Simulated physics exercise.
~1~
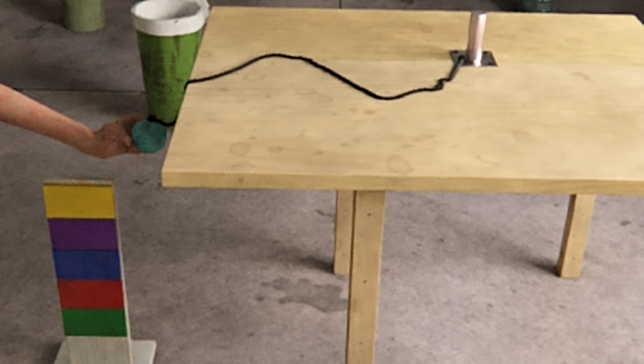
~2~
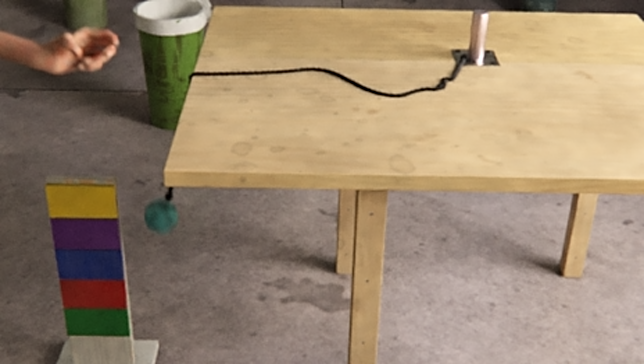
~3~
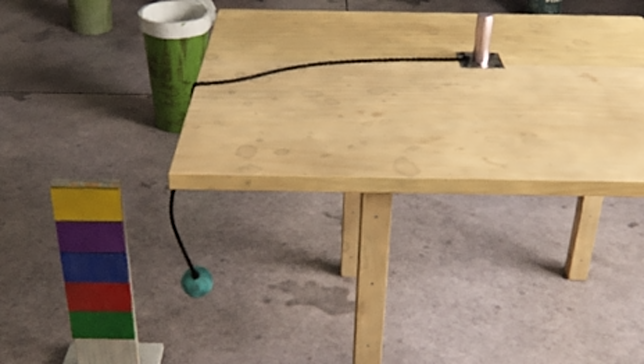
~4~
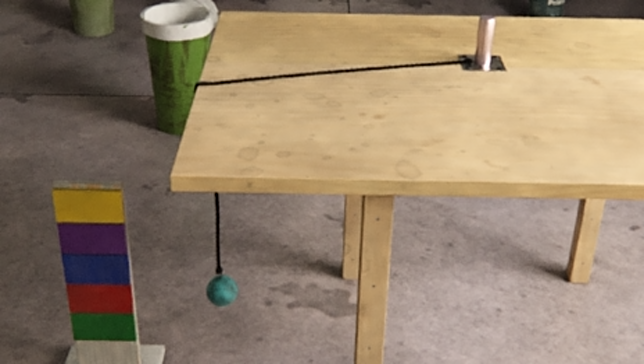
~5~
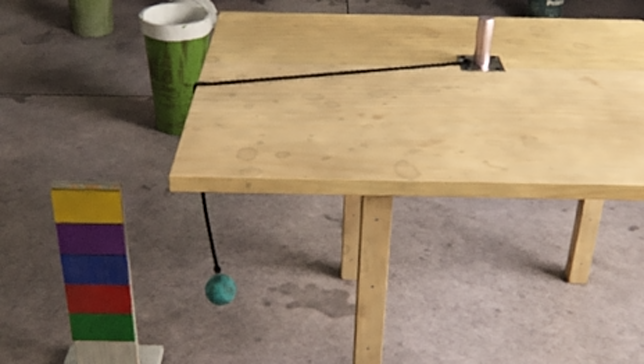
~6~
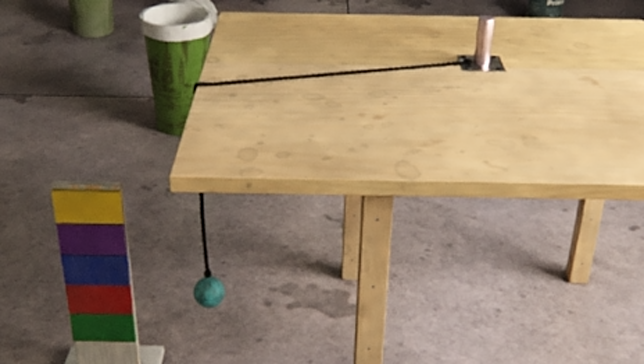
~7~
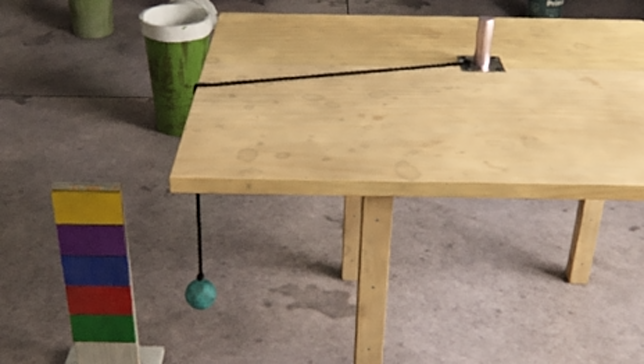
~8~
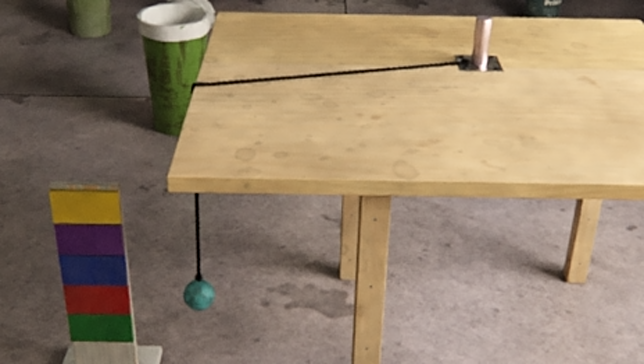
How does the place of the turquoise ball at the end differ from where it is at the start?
At the start the ball is held in a hand beside the left edge of the tabletop, higher than the coloured bands. At the end it hangs well below the tabletop and a little farther right, level with the red band.
